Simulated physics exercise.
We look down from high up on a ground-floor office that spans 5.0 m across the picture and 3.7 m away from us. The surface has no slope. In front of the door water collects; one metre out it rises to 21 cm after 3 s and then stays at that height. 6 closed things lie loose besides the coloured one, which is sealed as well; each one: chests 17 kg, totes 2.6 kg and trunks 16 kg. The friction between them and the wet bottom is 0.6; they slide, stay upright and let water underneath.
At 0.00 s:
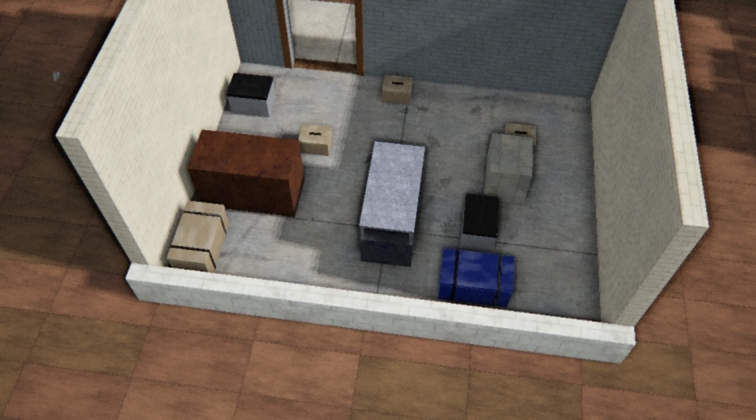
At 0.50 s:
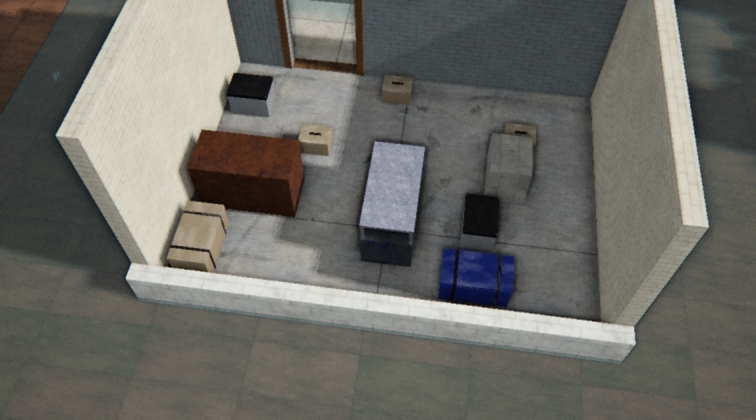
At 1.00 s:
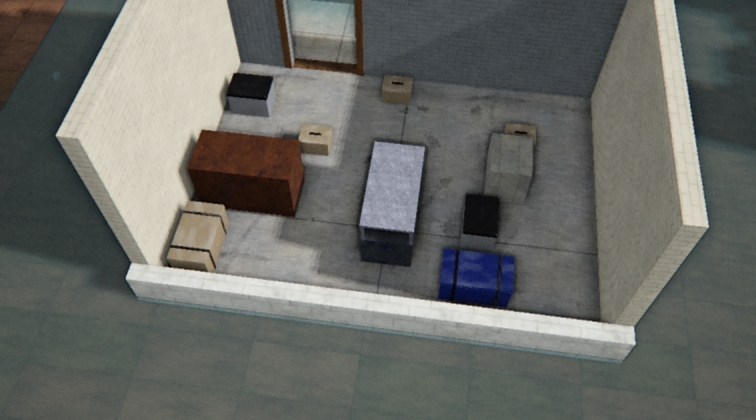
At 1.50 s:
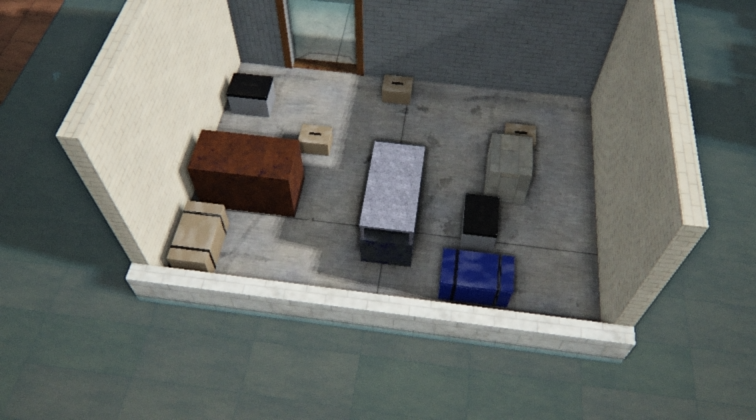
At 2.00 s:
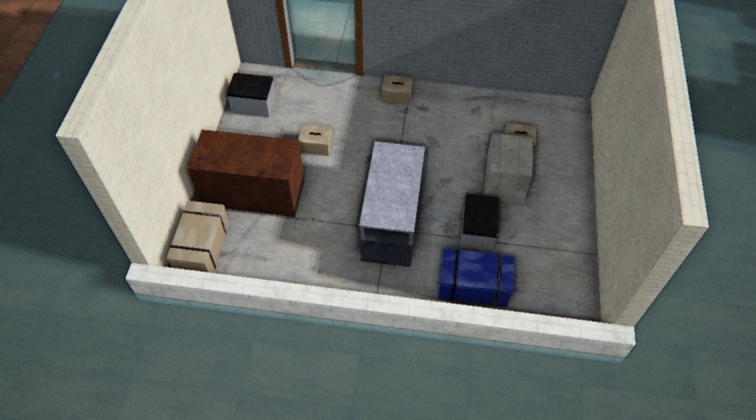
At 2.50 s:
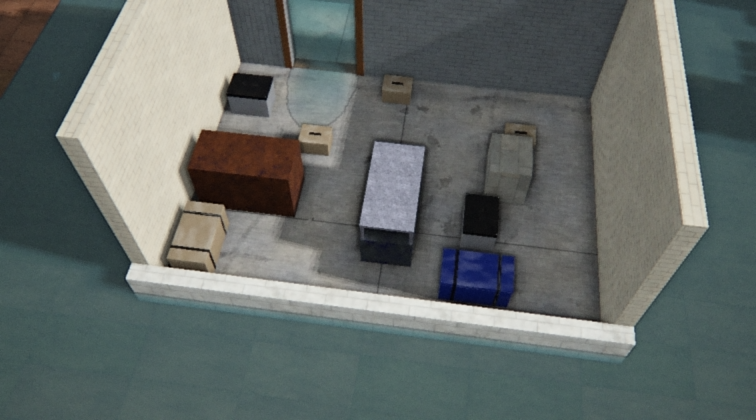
Ground-floor office seen from above, water spreading over the tiles outside, then seeping in at the doorway as boxes stay still.
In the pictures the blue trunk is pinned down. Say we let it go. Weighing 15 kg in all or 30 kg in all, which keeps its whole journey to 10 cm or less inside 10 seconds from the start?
Watching this, the lighter ballast does the job.
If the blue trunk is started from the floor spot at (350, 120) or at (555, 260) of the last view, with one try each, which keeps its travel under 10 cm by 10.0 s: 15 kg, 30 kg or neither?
Neither mass does it, then the light mass does it.
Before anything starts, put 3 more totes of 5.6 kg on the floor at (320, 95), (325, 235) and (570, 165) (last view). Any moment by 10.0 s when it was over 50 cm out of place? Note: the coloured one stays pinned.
Listed in turn, they go over the bar, over the bar, beneath the bar.
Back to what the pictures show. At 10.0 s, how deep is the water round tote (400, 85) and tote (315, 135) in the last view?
About 2 and 9 cm.
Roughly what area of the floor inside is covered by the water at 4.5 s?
I'd put it close to 6.5 m2.
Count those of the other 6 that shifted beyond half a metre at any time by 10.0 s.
Count: 2.
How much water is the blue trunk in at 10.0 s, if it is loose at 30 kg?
4 cm, roughly.
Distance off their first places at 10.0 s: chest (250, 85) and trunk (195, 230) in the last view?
One is off by 50 cm, the other by 30 cm, in the order asked.
After 3.5 s the blue trunk would be 0 cm from its start with 15 kg and 0 cm from its start with 30 kg; 0 cm of water round it then.
After 4.5 s the blue trunk would be 0 cm from its start with 15 kg and 0 cm from its start with 30 kg; 0 cm of water round it then.
After 7.0 s the blue trunk would be 0 cm from its start with 15 kg and 0 cm from its start with 30 kg; 2 cm of water round it then.
After 10.0 s the blue trunk would be 2 cm from its start with 15 kg and 0 cm from its start with 30 kg; 4 cm of water round it then.
